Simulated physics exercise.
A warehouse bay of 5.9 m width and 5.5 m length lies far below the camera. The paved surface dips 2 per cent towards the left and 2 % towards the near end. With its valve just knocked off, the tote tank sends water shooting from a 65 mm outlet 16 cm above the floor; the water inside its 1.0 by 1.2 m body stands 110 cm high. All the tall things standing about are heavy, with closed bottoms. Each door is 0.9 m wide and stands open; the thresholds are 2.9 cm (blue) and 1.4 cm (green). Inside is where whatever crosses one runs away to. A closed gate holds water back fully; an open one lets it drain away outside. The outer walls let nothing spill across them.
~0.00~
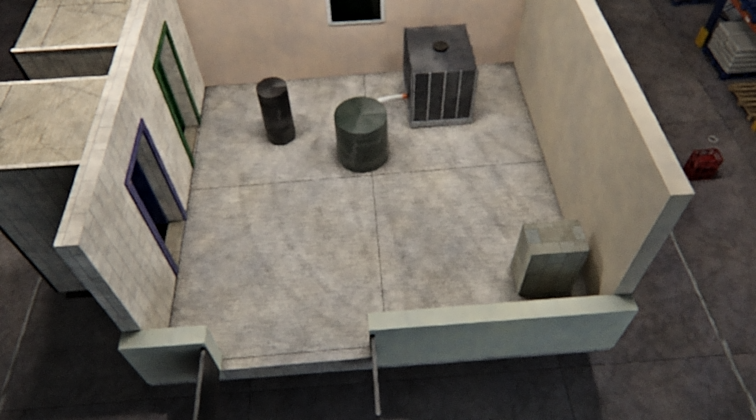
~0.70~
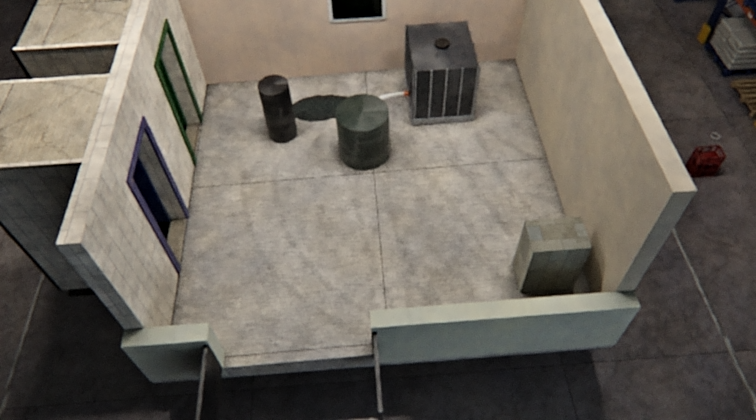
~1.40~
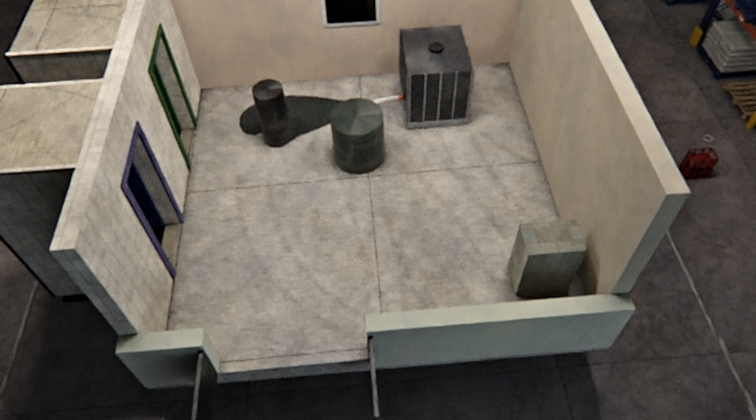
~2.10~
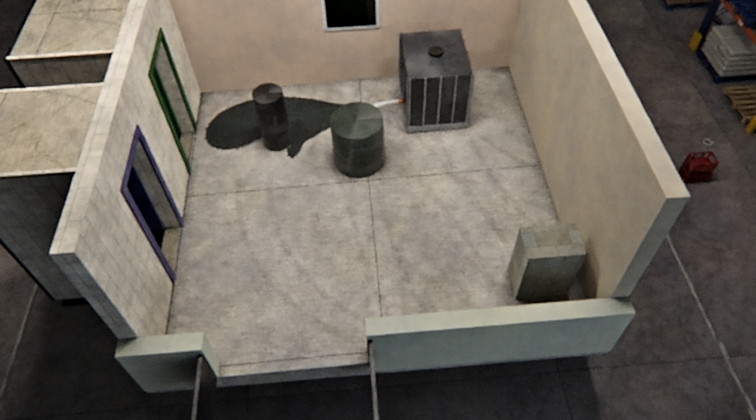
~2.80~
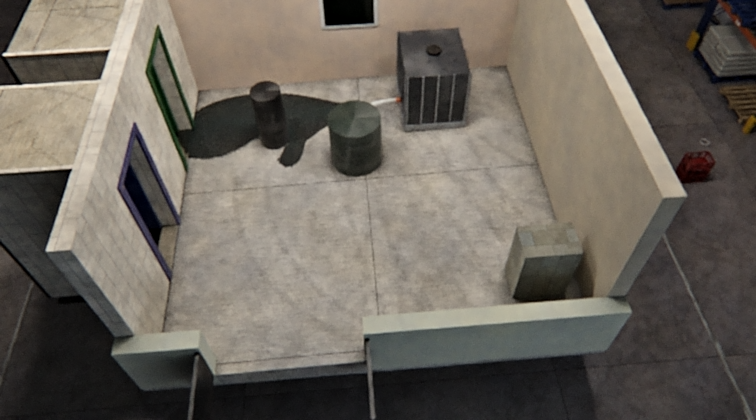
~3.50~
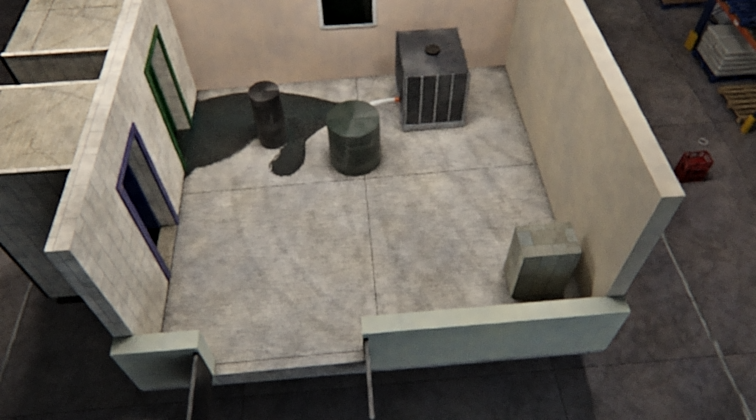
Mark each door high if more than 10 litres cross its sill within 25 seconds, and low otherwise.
Blue door - low. Green door - high.
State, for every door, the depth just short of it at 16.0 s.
Depth (cm) - blue: 2.0, green: 3.0.
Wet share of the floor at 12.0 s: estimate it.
Wet share: Near 25 %.
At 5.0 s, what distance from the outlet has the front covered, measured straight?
I'd say close to 4.2 m.
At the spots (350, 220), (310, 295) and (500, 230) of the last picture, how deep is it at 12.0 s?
In turn they read 0.0, 0.0 and 0.0 centimetres.
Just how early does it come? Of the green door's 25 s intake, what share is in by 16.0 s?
Share in: Approx. 60%.
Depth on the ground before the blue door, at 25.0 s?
Roughly 2.0 centimetres.
After 5.0 s water covers 15 % of the floor and is deepest (4 cm) near (192, 125); blue door not reached, green door 2.8 cm at the sill, 6 L in.
After 8.0 s water covers 20 % of the floor and is deepest (4 cm) near (192, 125); blue door 1.4 cm at the sill, 0 L in, green door 3.1 cm at the sill, 16 L in.
After 12.0 s water covers 25 % of the floor and is deepest (5 cm) near (157, 363); blue door 1.9 cm at the sill, 0 L in, green door 3.2 cm at the sill, 33 L in.
After 16.0 s water covers 25 % of the floor and is deepest (6 cm) near (157, 363); blue door 1.9 cm at the sill, 0 L in, green door 3.2 cm at the sill, 52 L in.
After 25.0 s water covers 30 % of the floor and is deepest (6 cm) near (157, 363); blue door 2 cm at the sill, 0 L in, green door 3.1 cm at the sill, 88 L in.
